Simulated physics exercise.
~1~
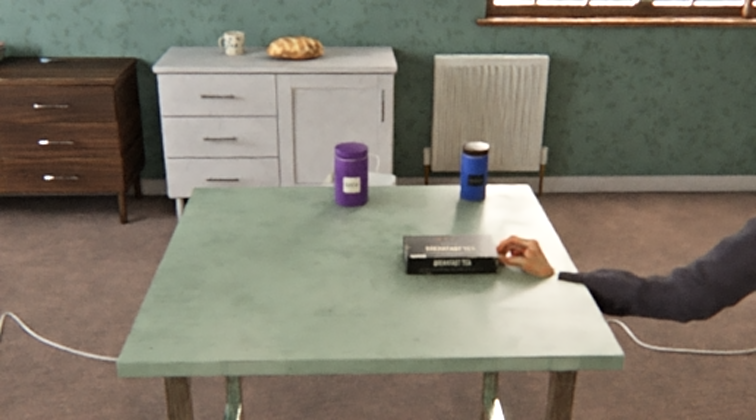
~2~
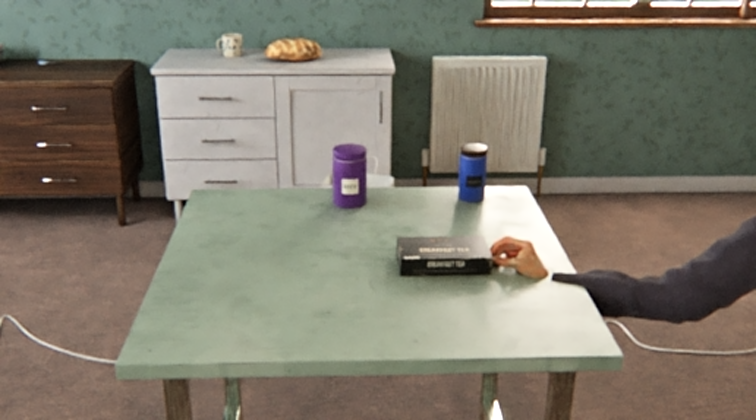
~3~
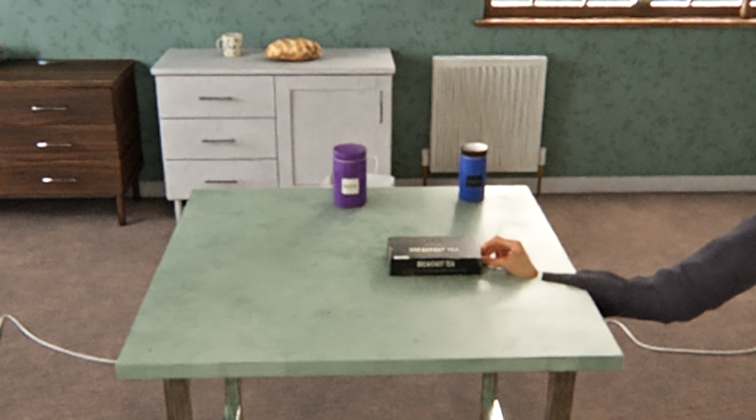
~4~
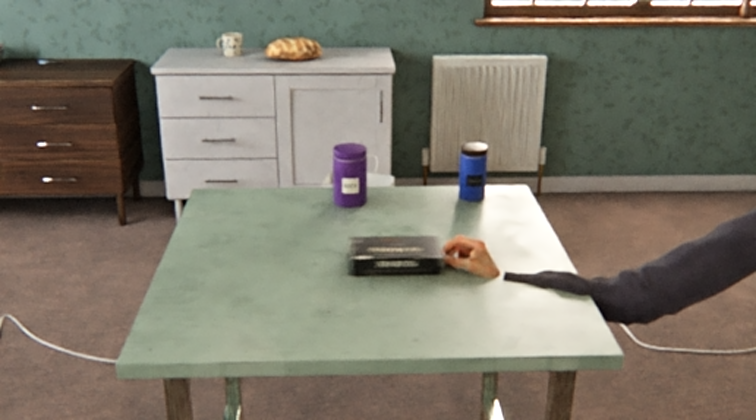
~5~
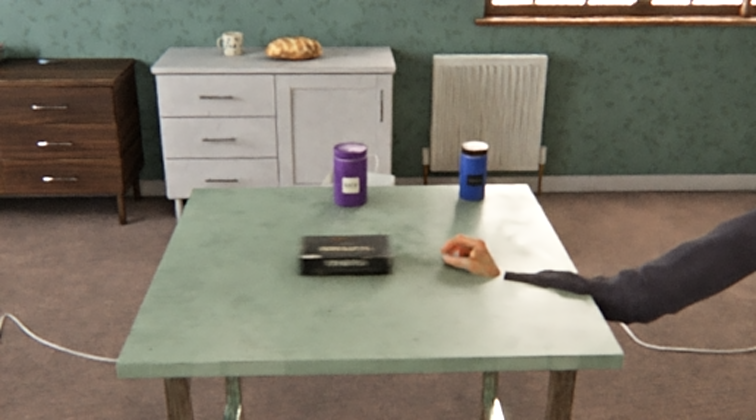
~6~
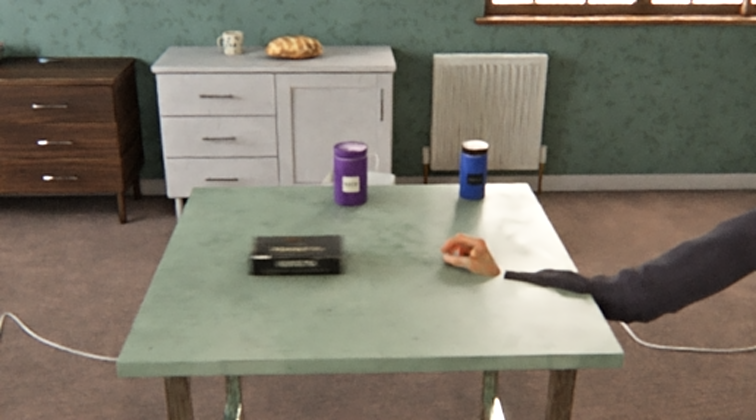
To begin with, a hand at the right holds the end of a black packet on a green table, with purple and blue containers behind it. The hand pushes the packet left, slowly and then faster, before staying in place while the packet slides farther left across the tabletop without it.
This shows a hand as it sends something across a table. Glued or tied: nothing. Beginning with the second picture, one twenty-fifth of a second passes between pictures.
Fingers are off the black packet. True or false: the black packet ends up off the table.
True.
Then, 0.20 s past the last view, black packet now off the table.
Then, 0.40 s past the last view, things are still on the move.
Then, 0.60 s past the last view, as before.
Finally, off the table, black packet.
